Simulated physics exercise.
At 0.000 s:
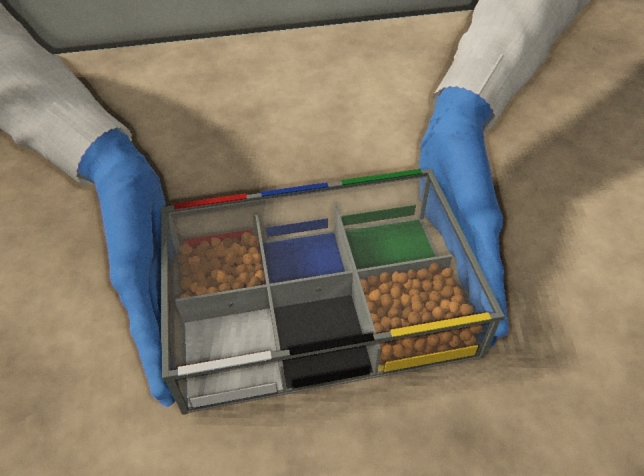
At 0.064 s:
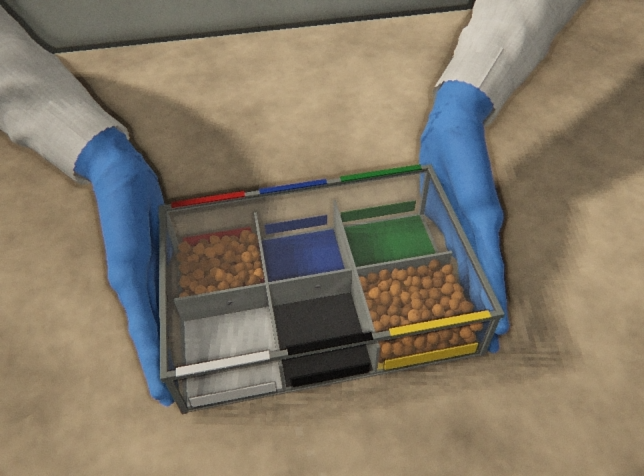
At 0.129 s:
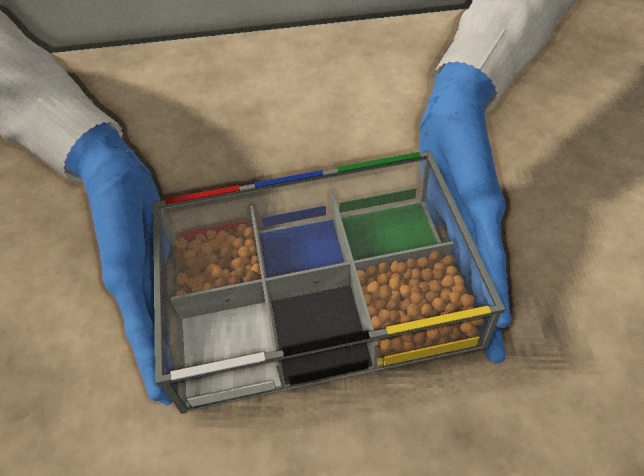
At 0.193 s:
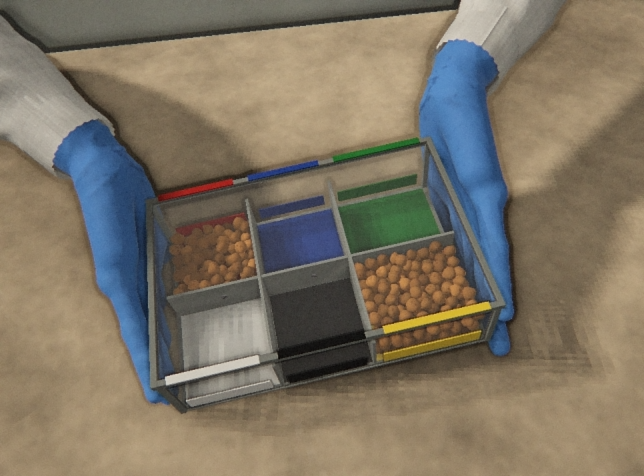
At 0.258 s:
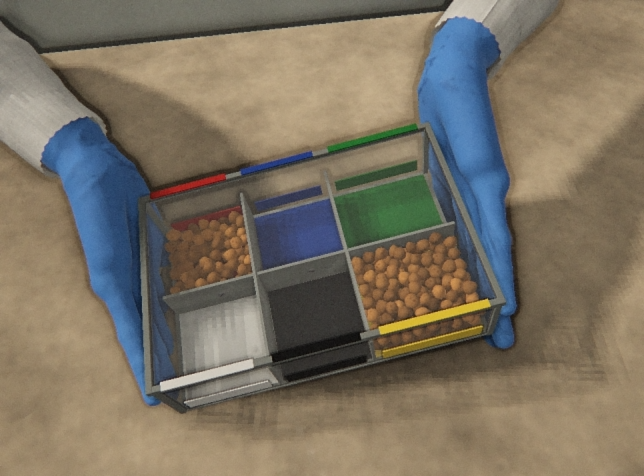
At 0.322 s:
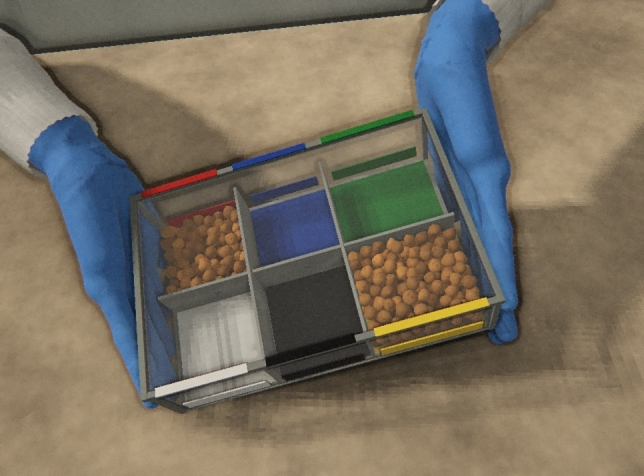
Above a mottled tan surface, two blue-gloved hands slightly tilt a divided box of chickpeas.
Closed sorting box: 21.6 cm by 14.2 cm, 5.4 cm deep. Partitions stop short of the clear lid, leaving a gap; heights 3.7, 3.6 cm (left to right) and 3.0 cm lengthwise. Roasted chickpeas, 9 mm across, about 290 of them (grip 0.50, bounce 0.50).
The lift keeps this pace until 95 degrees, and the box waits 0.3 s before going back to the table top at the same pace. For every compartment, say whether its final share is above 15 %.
Red: Yes, blue: No, green: No, yellow: Yes, white: Yes, black: No.
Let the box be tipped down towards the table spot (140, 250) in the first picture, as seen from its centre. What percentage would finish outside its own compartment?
About 35 per cent.
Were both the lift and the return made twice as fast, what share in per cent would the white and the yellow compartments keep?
Then white would get 25 per cent, while yellow would get 50 per cent.
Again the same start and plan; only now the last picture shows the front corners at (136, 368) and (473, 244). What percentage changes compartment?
Some 25 %.
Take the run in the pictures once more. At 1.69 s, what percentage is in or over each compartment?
Shares - red: 25, blue: 0, green: 0, yellow: 50, white: 20, black: 5.
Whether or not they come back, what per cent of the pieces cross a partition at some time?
I'd guess roughly 35 percent.
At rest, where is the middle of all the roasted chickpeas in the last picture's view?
(286, 345).
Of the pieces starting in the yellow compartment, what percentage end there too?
That comes out at about 80 percent.
After 1.69 s, tilt 95 degrees; red 25 %, yellow 50 %, white 20 %, black 5 %.
Then, at 2.60 s, tilt 47 degrees; red 20 %, yellow 45 %, white 30 %, black 5 %.
Then, at 3.51 s, tilt 0 degrees; red 20 %, yellow 45 %, white 30 %, black 5 %.
At rest (3.9 s), red 20 %, blue 0 %, green 0 %, yellow 45 %, white 30 %, black 5 %.
